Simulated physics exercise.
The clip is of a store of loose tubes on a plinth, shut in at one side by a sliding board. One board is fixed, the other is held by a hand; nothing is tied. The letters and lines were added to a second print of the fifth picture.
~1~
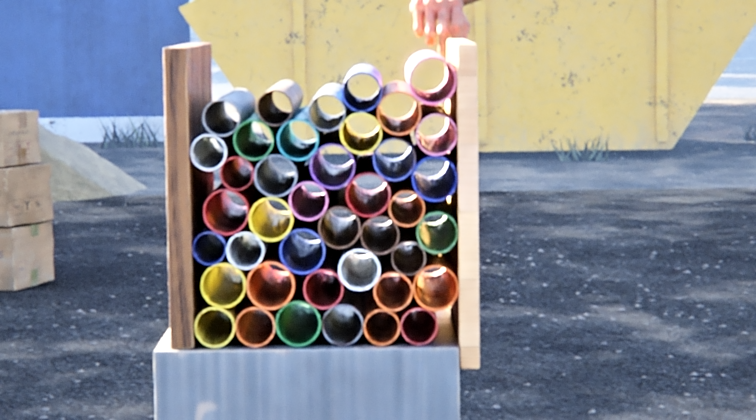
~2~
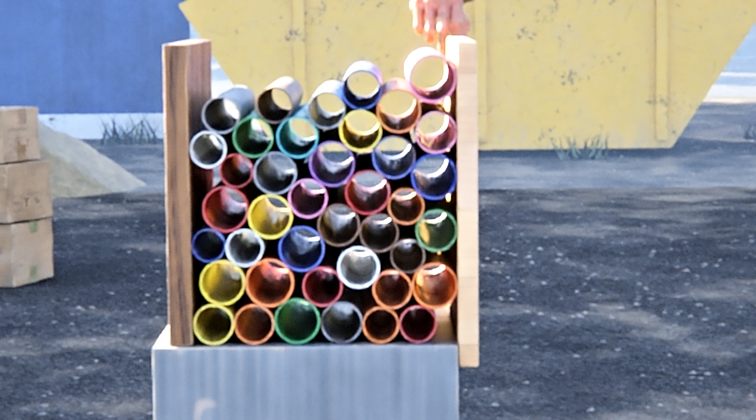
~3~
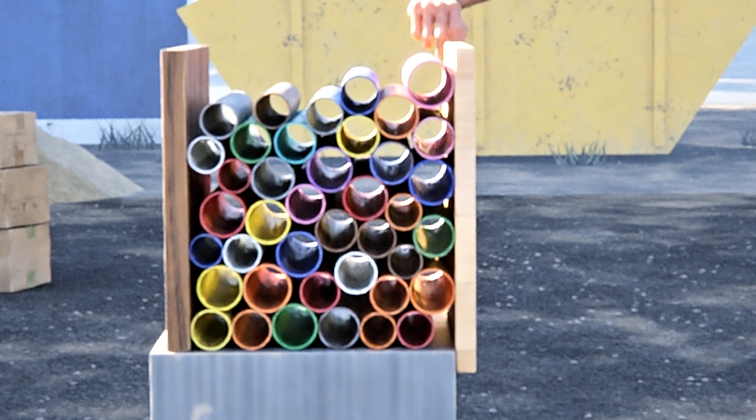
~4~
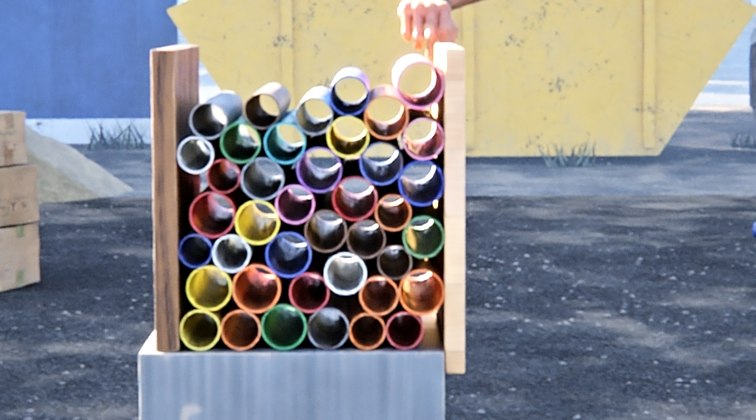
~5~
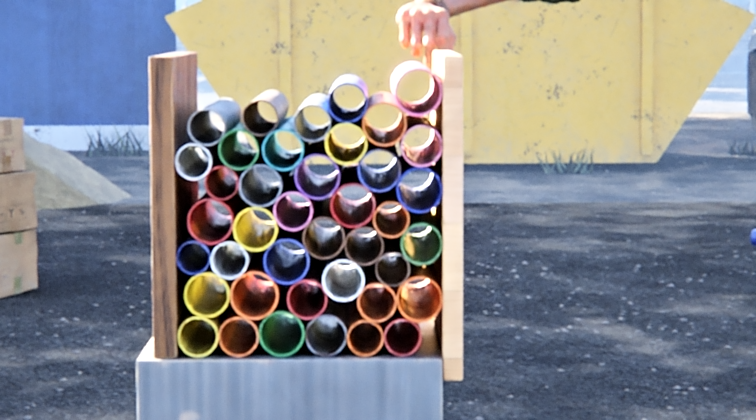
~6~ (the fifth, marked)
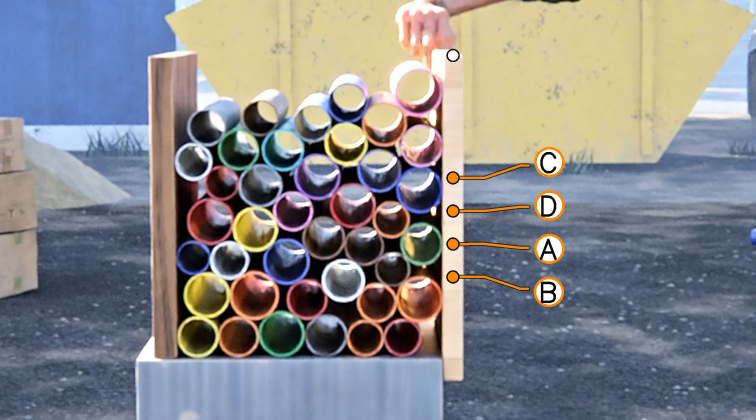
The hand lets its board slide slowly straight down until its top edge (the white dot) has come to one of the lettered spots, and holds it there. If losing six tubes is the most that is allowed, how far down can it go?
The answer is mark D.
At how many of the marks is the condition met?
The number is two.
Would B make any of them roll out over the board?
Yes.
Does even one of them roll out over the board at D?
Yes, at D.
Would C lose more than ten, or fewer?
At C, fewer than ten.
On the marked copy, A at (453, 244); B at (453, 277); C at (453, 178); D at (453, 211); the white dot at (453, 55).
Following D. Soon after the start, top of the board (443, 127).
Later, top of the board (443, 208).
In the end, top of the board (443, 210), two out over the board.
As for the rest, A more than six out over the board; B more than six out over the board; C one out over the board.
